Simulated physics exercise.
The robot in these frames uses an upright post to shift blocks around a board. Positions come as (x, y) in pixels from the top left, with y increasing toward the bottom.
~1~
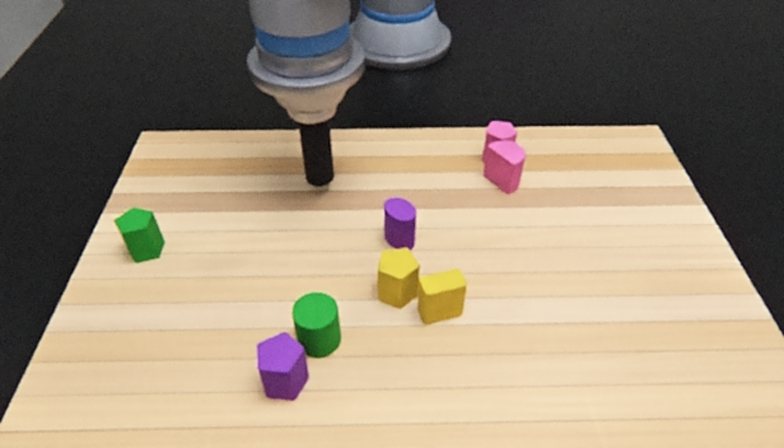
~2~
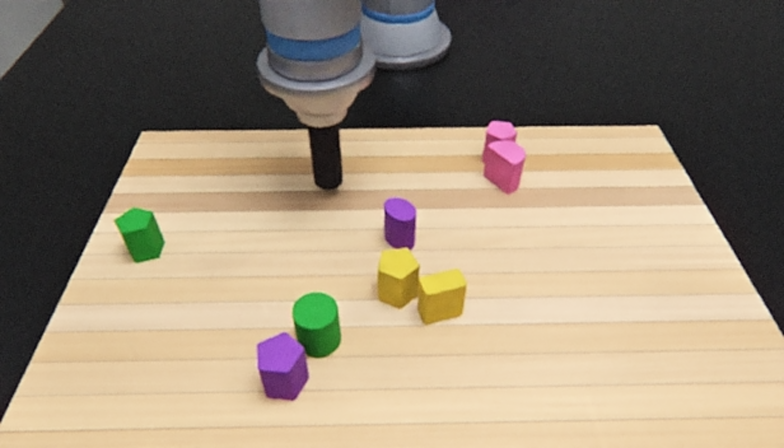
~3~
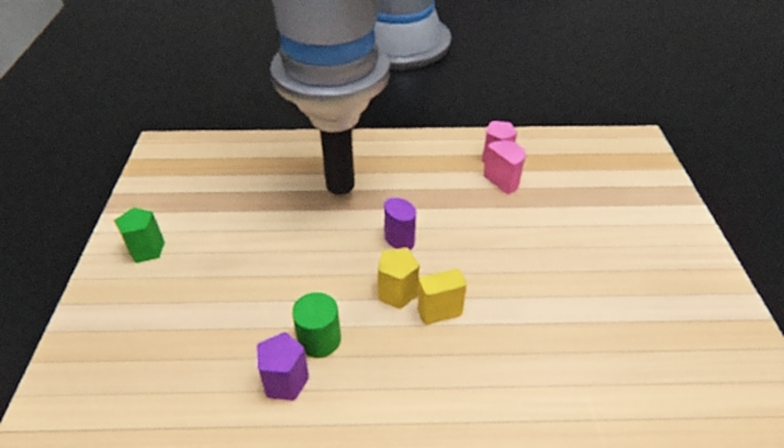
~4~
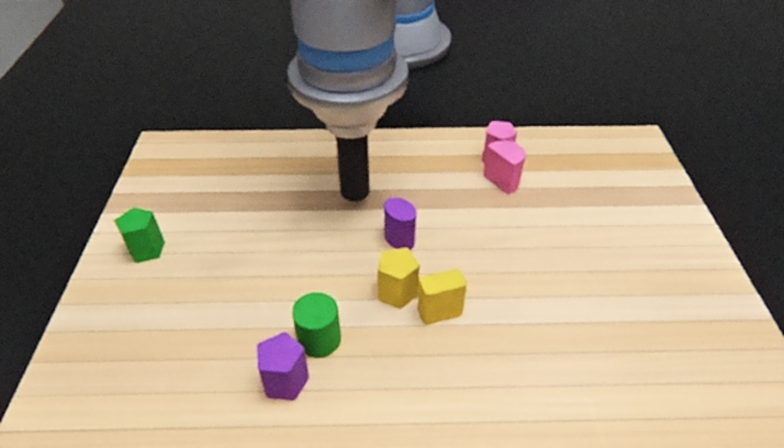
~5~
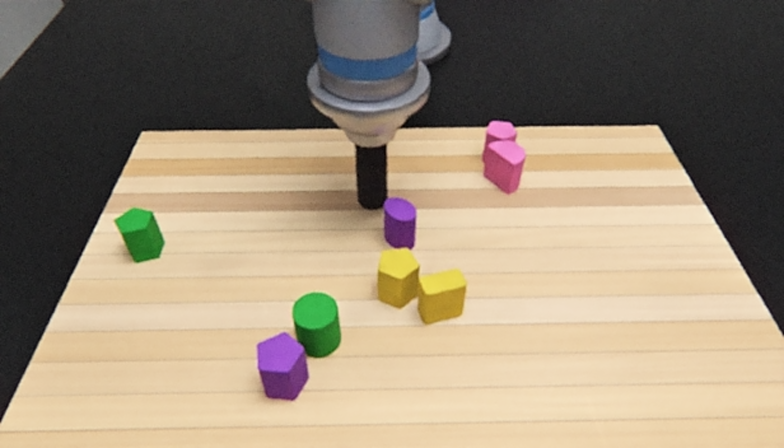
The robot arm moves its black post right and slightly forward, nearing the purple oval block.
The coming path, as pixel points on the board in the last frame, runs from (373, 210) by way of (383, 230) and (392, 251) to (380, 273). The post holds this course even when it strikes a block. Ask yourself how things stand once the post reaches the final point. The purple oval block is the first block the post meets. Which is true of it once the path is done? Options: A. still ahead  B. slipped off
That would be B.
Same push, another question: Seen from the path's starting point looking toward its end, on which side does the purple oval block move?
Its shift is leftward.
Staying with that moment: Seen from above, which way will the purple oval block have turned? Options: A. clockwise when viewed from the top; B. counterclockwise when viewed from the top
The one that fits is B, counterclockwise when viewed from the top.
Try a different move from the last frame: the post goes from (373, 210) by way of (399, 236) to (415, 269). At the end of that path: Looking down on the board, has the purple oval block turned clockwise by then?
No.
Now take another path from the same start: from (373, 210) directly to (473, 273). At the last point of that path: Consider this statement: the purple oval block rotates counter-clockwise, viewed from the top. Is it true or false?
This is false.
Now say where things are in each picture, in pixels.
In the first picture, post tip (320, 178); block tops, yellow pentagonal block (398, 262); purple oval block (400, 208); yellow rectangular block (443, 281).
In the second picture, post (329, 181); blocks unchanged.
In the third picture, post (341, 186); blocks unchanged.
In the fourth picture, post (355, 192); blocks unchanged.
In the fifth picture, post (373, 200); yellow pentagonal block (398, 262); purple oval block (400, 208); yellow rectangular block (443, 281).
What follows on the original path. Halfway along, post (388, 230); purple oval block (418, 224), turned 25° anticlockwise.
At the end, post (380, 263); yellow pentagonal block (397, 265), turned 15° anticlockwise; purple oval block (426, 233), turned 65° anticlockwise; yellow rectangular block in place.
